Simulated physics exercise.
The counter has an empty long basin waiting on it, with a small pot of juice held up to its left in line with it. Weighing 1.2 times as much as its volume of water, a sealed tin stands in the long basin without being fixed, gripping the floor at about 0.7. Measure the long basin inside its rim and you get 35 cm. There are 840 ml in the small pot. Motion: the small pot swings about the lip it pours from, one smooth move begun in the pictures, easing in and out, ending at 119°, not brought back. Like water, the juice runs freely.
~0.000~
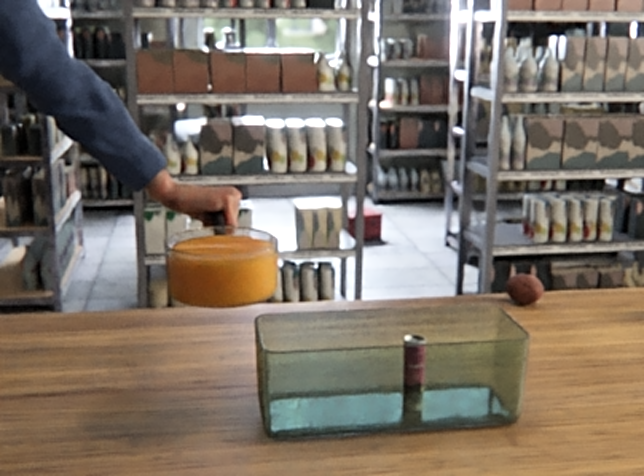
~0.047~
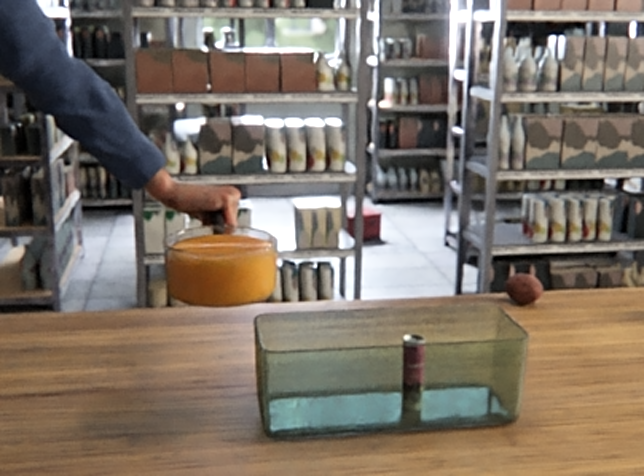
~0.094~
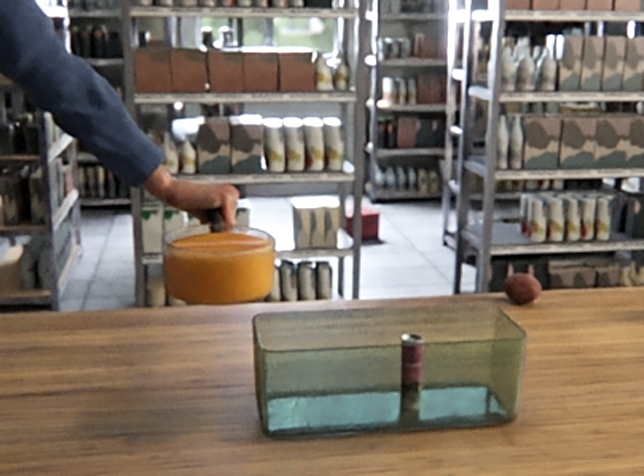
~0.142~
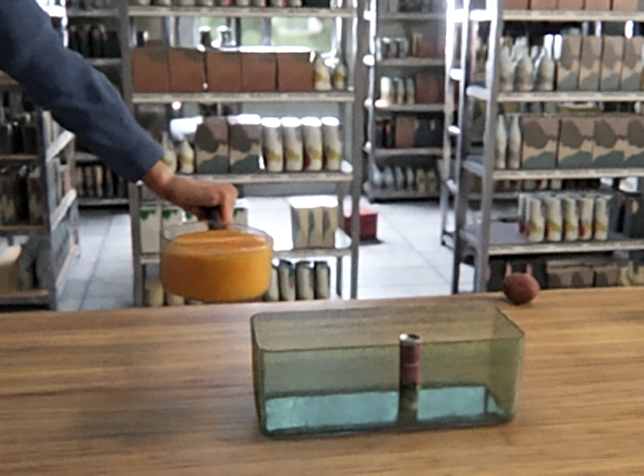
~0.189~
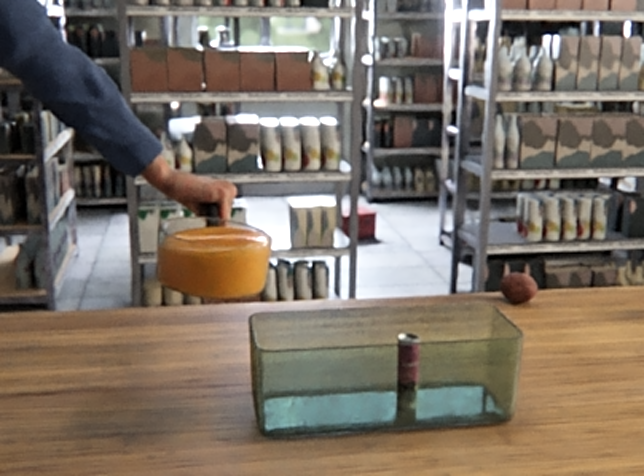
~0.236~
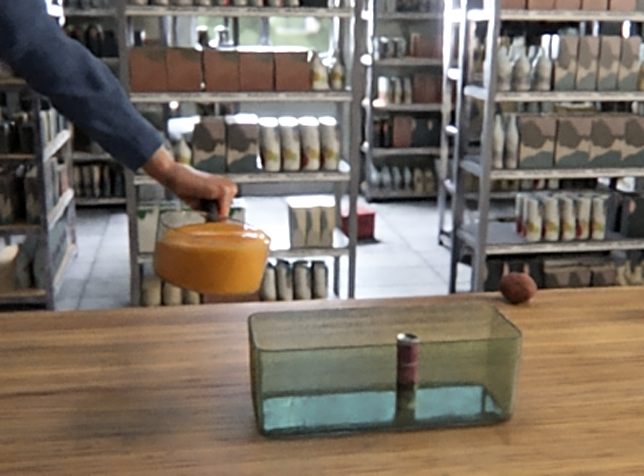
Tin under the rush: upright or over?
It will not come down.
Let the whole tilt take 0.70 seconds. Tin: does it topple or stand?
Result: Tin tipped over.
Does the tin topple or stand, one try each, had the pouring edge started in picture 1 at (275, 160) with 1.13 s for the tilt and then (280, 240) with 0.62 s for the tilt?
Run one: It tumbles. Run two: It tumbles.
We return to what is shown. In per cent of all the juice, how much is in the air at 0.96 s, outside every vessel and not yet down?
Near 12 per cent, I'd say.
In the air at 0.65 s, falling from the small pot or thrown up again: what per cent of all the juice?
At that moment, about 40 percent.
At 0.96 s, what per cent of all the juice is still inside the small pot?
Around 4 in a hundred is still there.
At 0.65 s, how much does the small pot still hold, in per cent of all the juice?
Still held: Roughly 46 % of the total.
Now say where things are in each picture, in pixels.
In the first frame, it leans 0°; its right rim is at (278, 240); the juice meets the walls at (168, 250) and (276, 246); the long basin's rim runs from (258, 334) to (514, 322); the tin's top is at (415, 342).
In the second frame, it leans 1°; its right rim is at (277, 240); the juice meets the walls at (167, 249) and (275, 245).
In the third frame, it leans 2°; its right rim is at (275, 240); the juice meets the walls at (165, 248) and (273, 243).
In the fourth frame, it leans 5°; its right rim is at (273, 239); the juice meets the walls at (163, 245) and (271, 241).
In the fifth frame, it leans 8°; its right rim is at (272, 239); the juice meets the walls at (160, 241) and (269, 238).
In the sixth frame, it leans 12°; its right rim is at (270, 239); the juice meets the walls at (158, 236) and (269, 235).
Then, 0.65 s in, the tilt is 74° and 47 per cent is still to pour; the tin stands where it began.
Then, 0.96 s in, the tilt is 113° and 4 per cent is still to pour; the tin stands where it began.
Then, 1.28 s in, the tilt is 119° and 0 per cent is still to pour; the tin stands where it began.
Then, 1.63 s in, the tilt is 119° and 0 per cent is still to pour; the tin stands where it began.
Finally, the tin stands where it began.
